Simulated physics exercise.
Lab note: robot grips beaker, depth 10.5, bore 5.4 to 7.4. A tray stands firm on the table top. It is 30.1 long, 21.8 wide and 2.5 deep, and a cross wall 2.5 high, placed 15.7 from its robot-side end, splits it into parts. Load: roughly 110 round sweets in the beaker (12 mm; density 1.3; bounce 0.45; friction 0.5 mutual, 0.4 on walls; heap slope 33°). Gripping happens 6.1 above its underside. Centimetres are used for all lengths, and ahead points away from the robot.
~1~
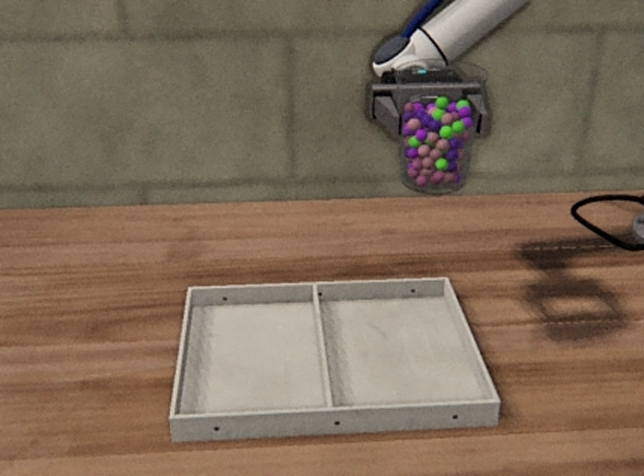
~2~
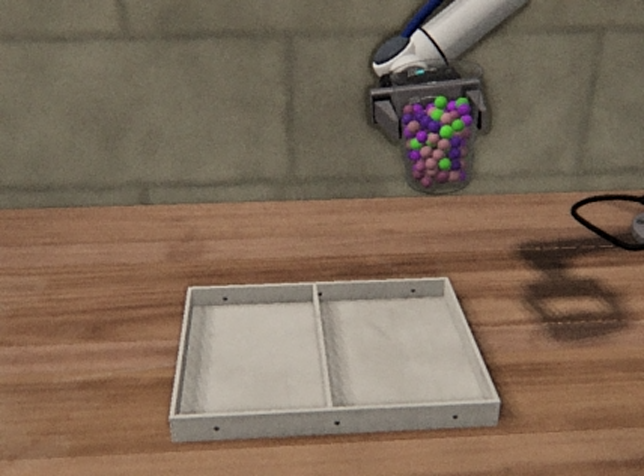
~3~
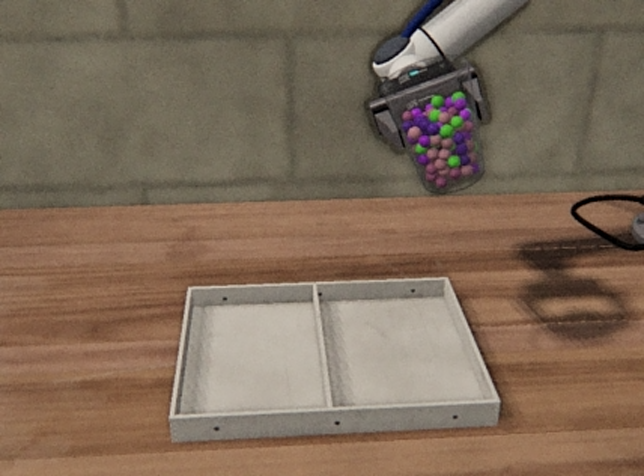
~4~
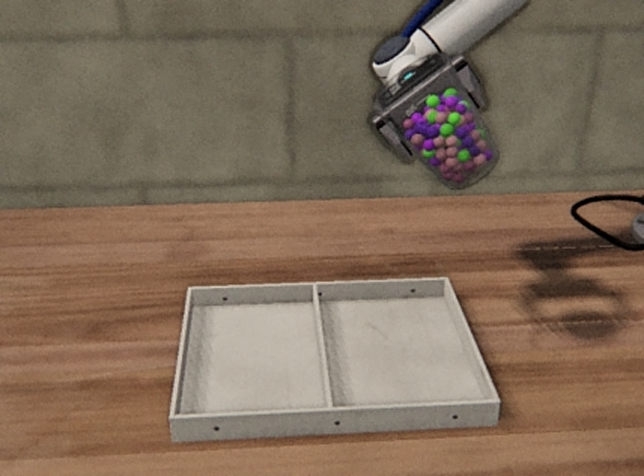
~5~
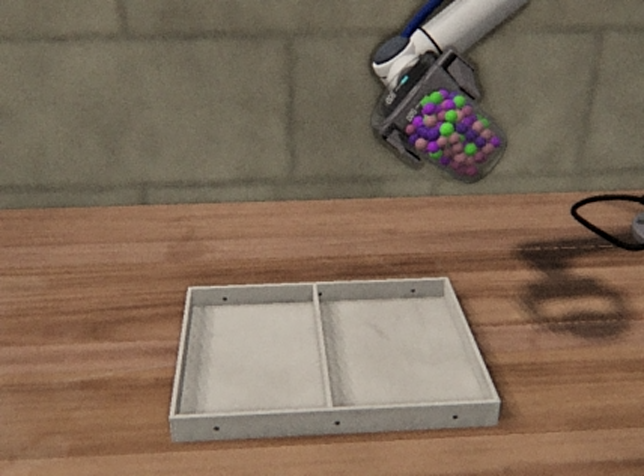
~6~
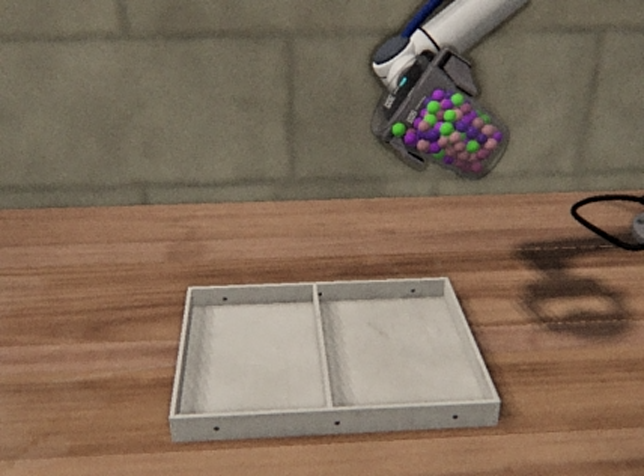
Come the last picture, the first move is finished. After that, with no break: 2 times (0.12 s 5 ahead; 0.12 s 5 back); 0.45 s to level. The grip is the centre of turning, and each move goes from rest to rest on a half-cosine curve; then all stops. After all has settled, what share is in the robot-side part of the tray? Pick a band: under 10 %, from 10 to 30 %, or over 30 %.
Under 10 %.
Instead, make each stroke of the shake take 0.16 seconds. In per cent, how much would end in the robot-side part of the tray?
Roughly 5 percent then.
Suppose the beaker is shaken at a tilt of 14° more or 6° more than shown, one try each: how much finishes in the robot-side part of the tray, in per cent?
15 and 10 percent.
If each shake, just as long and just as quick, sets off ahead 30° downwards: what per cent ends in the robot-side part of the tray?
Close to 5 in a hundred.
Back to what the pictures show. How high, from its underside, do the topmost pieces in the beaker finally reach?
I'd put it at close to 9.0 centimetres.
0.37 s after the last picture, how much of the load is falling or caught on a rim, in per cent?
Roughly 8 per cent.
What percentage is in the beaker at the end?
End share: Around 85 per cent.
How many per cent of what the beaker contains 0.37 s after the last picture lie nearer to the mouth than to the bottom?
Something near 40 per cent is there.
Then, 0.37 s later, tilted 57° forward, highest piece 28 above the table; 102 in the beaker, 2 in the far-side part, 9 in flight or on a rim.
Then, 0.74 s later, tilted 21° forward, highest piece 30 above the table; 96 in the beaker, 9 in the far-side part, 5 in the robot-side part, 1 on the table or floor, 2 in flight or on a rim.
Then, 1.13 s later, level, highest piece 30 above the table; 96 in the beaker, 9 in the far-side part, 5 in the robot-side part, 3 on the table or floor.
Then, 2.18 s later, level, highest piece 30 above the table; 96 in the beaker, 9 in the far-side part, 5 in the robot-side part, 3 on the table or floor.
At rest, 96 in the beaker, 9 in the far-side part, 5 in the robot-side part, 3 on the table or floor. That is 4 % in the robot-side part of the tray.
